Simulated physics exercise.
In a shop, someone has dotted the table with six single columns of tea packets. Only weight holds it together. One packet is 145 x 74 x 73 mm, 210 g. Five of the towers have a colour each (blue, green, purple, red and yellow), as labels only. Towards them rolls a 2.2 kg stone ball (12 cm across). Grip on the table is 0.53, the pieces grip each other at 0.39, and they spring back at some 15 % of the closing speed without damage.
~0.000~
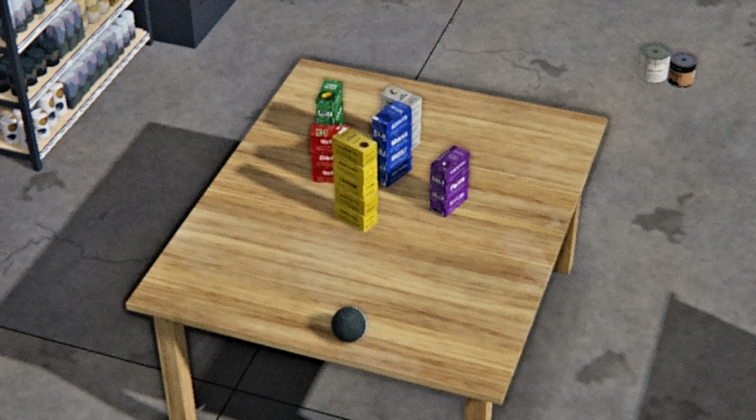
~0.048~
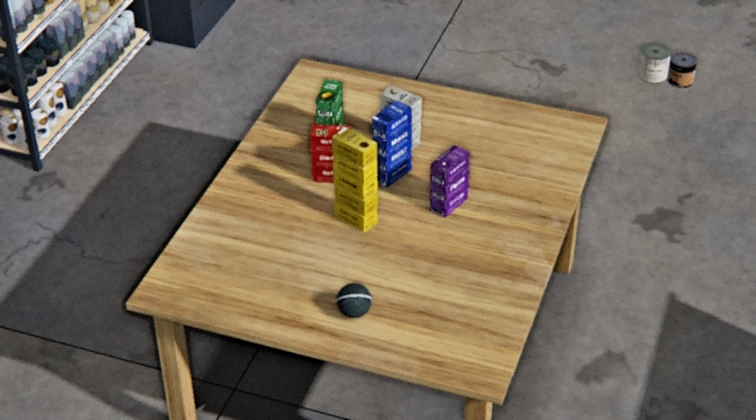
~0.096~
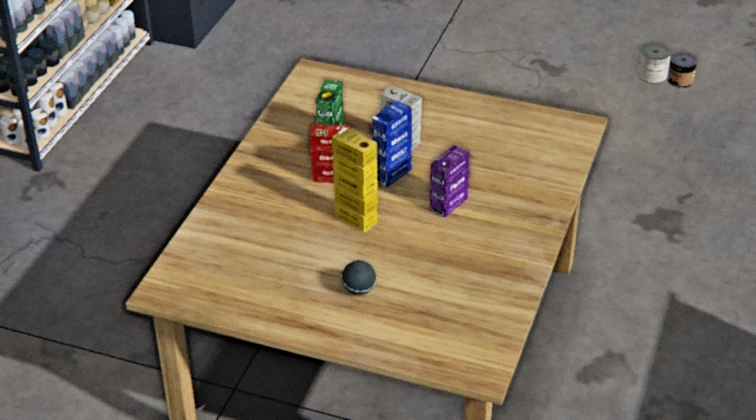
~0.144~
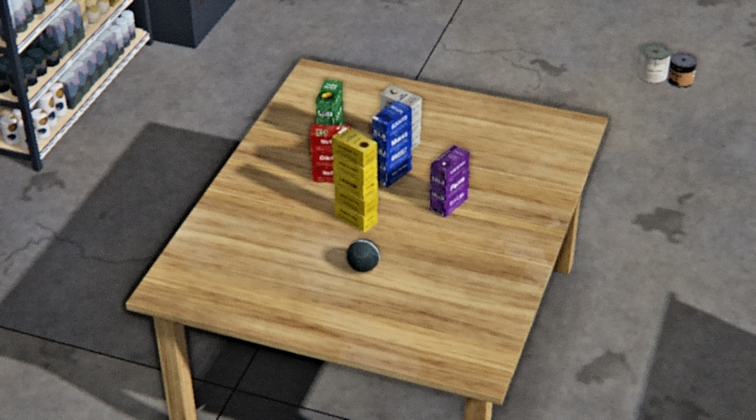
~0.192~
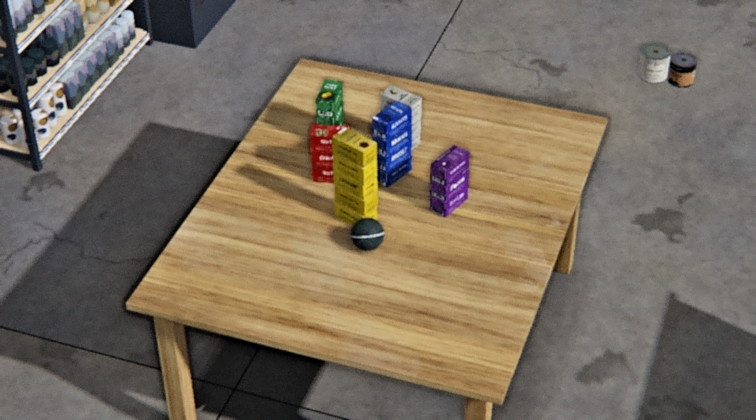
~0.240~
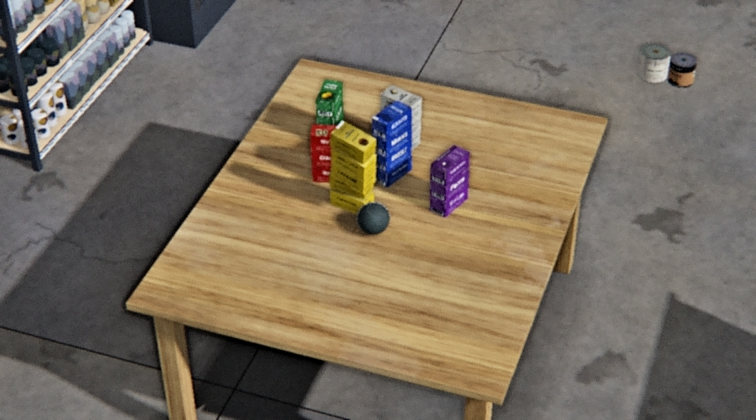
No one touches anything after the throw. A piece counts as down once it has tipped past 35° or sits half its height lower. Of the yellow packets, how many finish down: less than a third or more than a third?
More than a third of them.
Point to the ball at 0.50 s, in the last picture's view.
Around (404, 158).
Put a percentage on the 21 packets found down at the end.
About 35 per cent.
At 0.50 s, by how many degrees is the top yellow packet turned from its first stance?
About 80°.
Around 0.36 s, ball still moving; 3 of the 5 yellow packets down (3 of 21 in all colours); top yellow packet tipped 49°; top red packet tipped 6°.
Around 0.50 s, ball still moving; 3 of the 5 yellow packets down (5 of 21 in all colours); top yellow packet on its side; top blue packet tipped 51°.
Around 0.76 s, ball still moving; 3 of the 5 yellow packets down (5 of 21 in all colours); top yellow packet upside down; top blue packet upside down.
Finally (1.6 s), ball rolling away; 3 of the 5 yellow packets down (7 of 21 in all colours); top yellow packet upside down; top blue packet upside down. That is 60 per cent. Seen by the last camera, middles, top yellow packet near (323, 245), top blue packet near (419, 187).
